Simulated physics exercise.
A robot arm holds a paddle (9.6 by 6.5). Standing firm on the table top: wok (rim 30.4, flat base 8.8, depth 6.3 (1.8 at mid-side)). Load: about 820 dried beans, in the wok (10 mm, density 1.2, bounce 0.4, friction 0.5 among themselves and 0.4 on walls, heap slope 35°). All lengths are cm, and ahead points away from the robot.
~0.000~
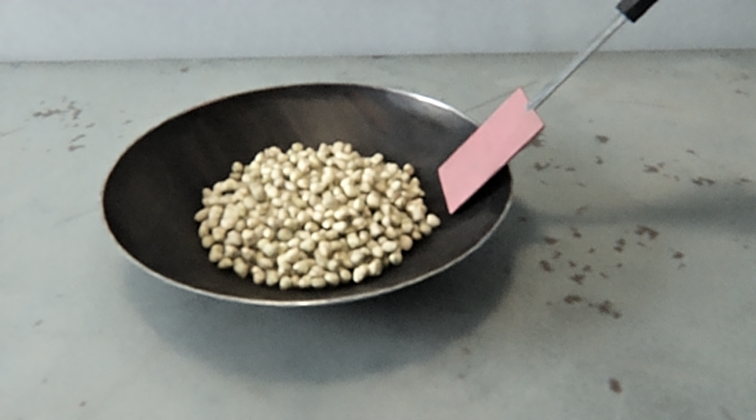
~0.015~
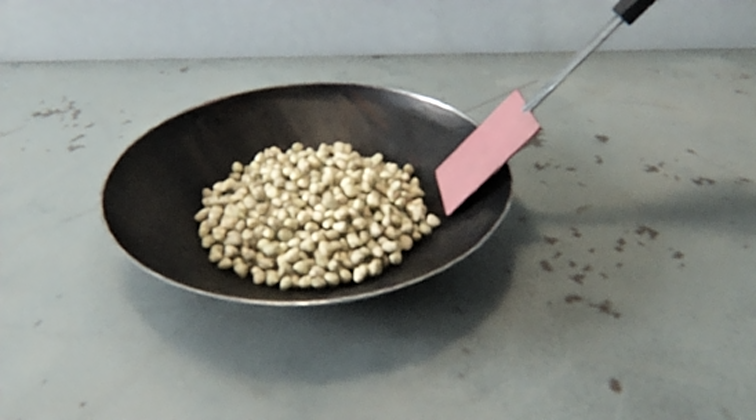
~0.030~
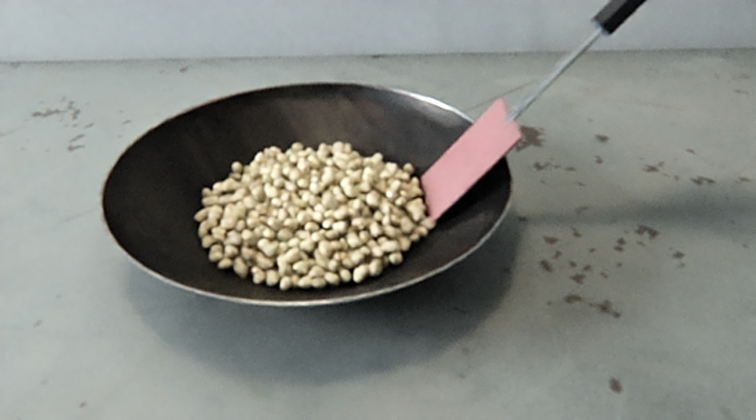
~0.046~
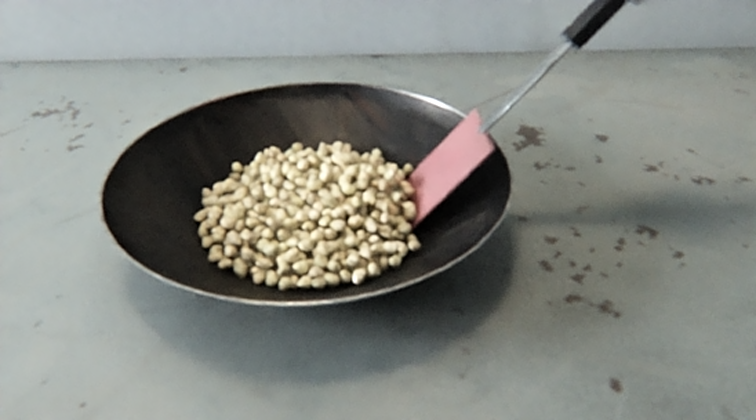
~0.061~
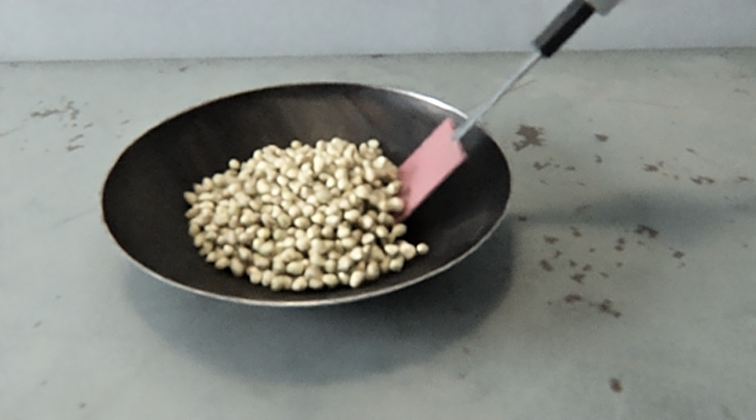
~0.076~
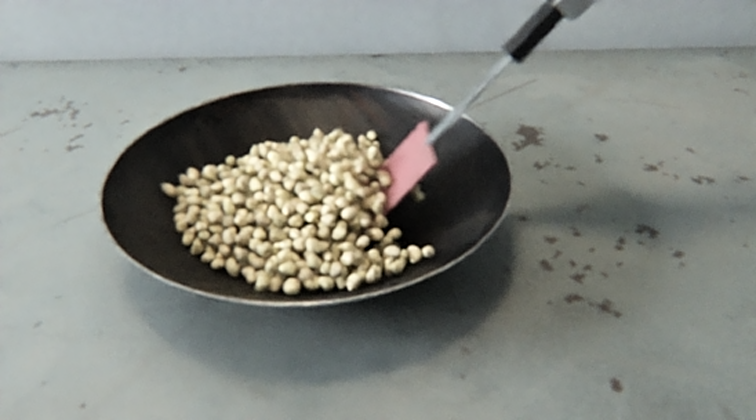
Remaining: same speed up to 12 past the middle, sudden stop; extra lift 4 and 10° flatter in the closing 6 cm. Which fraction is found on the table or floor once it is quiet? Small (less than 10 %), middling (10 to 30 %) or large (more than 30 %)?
On the table or floor the share is large, more than 30 %.
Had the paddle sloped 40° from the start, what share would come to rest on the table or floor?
It would be near 35 per cent.
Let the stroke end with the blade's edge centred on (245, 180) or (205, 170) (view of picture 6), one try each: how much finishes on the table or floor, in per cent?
Some 15 and 30 per cent.
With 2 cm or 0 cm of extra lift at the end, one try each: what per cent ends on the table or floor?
Some 40 and 40 per cent.
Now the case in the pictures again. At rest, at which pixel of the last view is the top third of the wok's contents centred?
At about (239, 204).
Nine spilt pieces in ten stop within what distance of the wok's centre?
Some 80 cm.
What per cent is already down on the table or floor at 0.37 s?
Roughly 10 per cent.
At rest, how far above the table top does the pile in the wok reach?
Some 5.5 cm.
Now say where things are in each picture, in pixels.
The first picture shows paddle top edge at (532, 106), sloping 51°; upper third of the load around (316, 199), from x 205 to 435, top at y 145; 817 in the wok.
The second picture shows paddle top edge at (529, 107), sloping 51°; upper third of the load around (316, 199), from x 205 to 435, top at y 145.
The third picture shows paddle top edge at (511, 116), sloping 51°; upper third of the load around (316, 199), from x 205 to 425, top at y 145.
The fourth picture shows paddle top edge at (484, 128), sloping 51°; upper third of the load around (321, 197), from x 200 to 415, top at y 145.
The fifth picture shows paddle top edge at (457, 137), sloping 51°; upper third of the load around (318, 192), from x 190 to 425, top at y 145.
The sixth picture shows paddle top edge at (430, 141), sloping 51°; upper third of the load around (311, 185), from x 170 to 430, top at y 135; 817 in the wok.
By 0.11 s, sloping 51°, highest piece 8 above the table; 817 in the wok.
By 0.15 s, sloping 49°, highest piece 9 above the table; 816 in the wok, 1 on the blade or in flight.
By 0.37 s, sloping 41°, highest piece 27 above the table; 506 in the wok, 85 on the table or floor, 226 on the blade or in flight.
By 1.42 s, sloping 41°, highest piece 7 above the table; 506 in the wok, 311 on the table or floor.
Final count, 506 in the wok, 311 on the table or floor. That is 38 % on the table or floor.
